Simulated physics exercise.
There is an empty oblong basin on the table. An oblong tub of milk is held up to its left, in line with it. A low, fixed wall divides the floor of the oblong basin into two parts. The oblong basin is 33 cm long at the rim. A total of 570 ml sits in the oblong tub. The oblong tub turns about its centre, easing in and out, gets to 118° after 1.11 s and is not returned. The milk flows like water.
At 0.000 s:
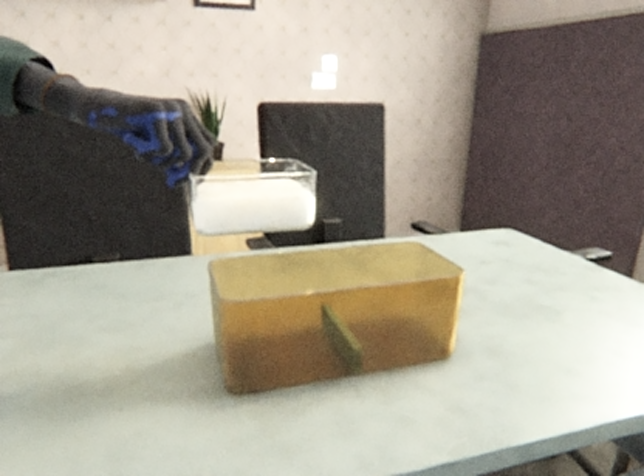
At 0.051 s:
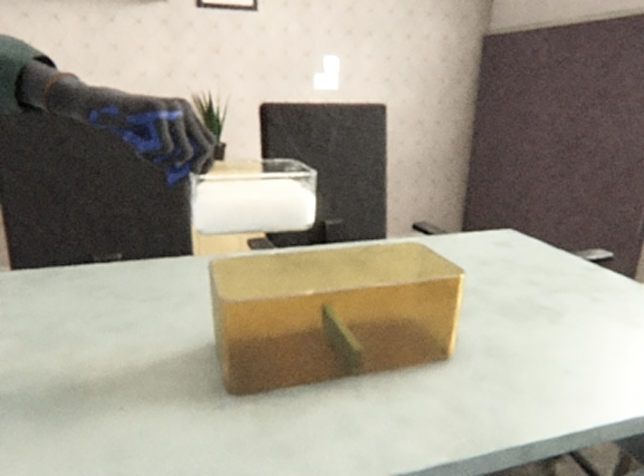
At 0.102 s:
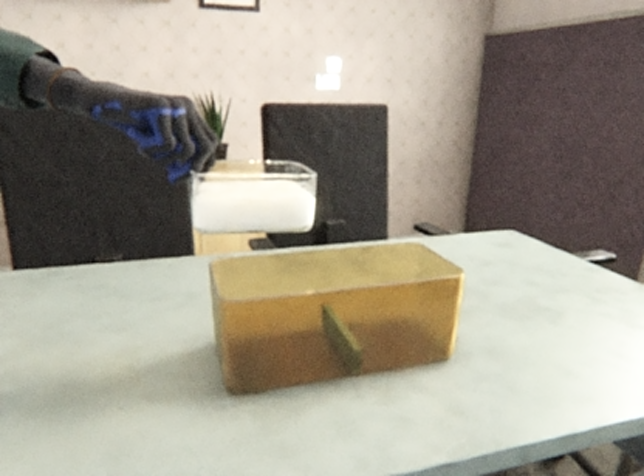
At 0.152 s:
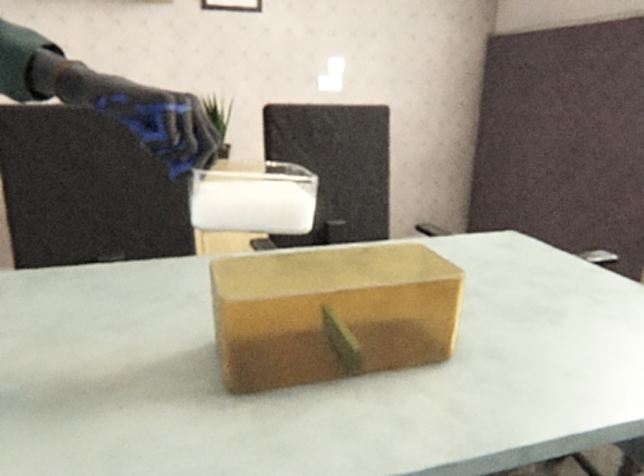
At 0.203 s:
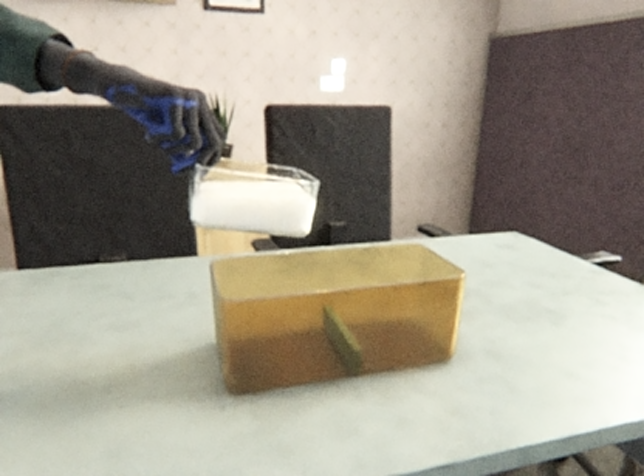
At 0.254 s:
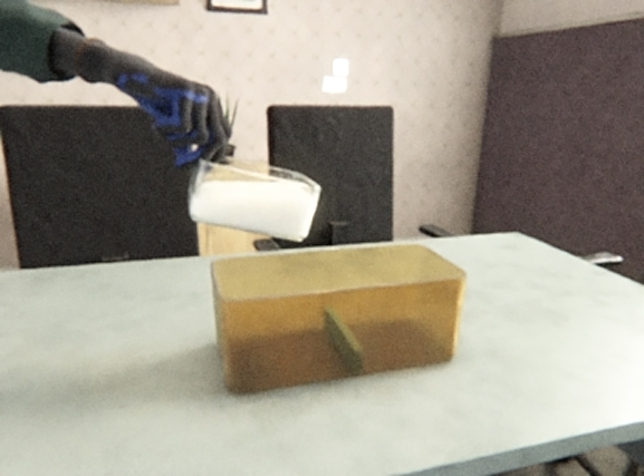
The clip opens on a gloved hand holding a clear oblong tub of milk above and behind an empty, amber see-through basin on a pale table. The tub stays almost level at first, then turns slowly clockwise, its right end dipping modestly as the hand rises slightly, while the basin remains still.
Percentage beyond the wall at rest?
48 per cent.
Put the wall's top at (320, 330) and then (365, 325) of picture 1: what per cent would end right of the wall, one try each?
Respectively close to 65 and 10 %.
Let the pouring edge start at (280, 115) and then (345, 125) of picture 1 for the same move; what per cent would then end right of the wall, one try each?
The first try gives 20 percent and the second 75 percent.
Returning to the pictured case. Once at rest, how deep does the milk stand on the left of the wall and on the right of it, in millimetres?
About 12 mm left, about 14 mm right.
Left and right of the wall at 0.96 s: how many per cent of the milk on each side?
Left roughly 44 per cent, right roughly 48.
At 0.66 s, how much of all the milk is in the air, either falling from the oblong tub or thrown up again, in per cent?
Some 34 % is the figure.
By 0.66 s the tilt is 76° and 39 per cent is still to pour, 10 is left of the wall and 18 right of it.
By 0.96 s the tilt is 113° and 5 per cent is still to pour, 43 is left of the wall and 47 right of it.
By 1.27 s the tilt is 118° and 0 per cent is still to pour, 52 is left of the wall and 48 right of it.
By 1.61 s the tilt is 118° and 0 per cent is still to pour, 52 is left of the wall and 48 right of it.
At rest 52 per cent lies left of the wall, 48 right of it and 1 outside.
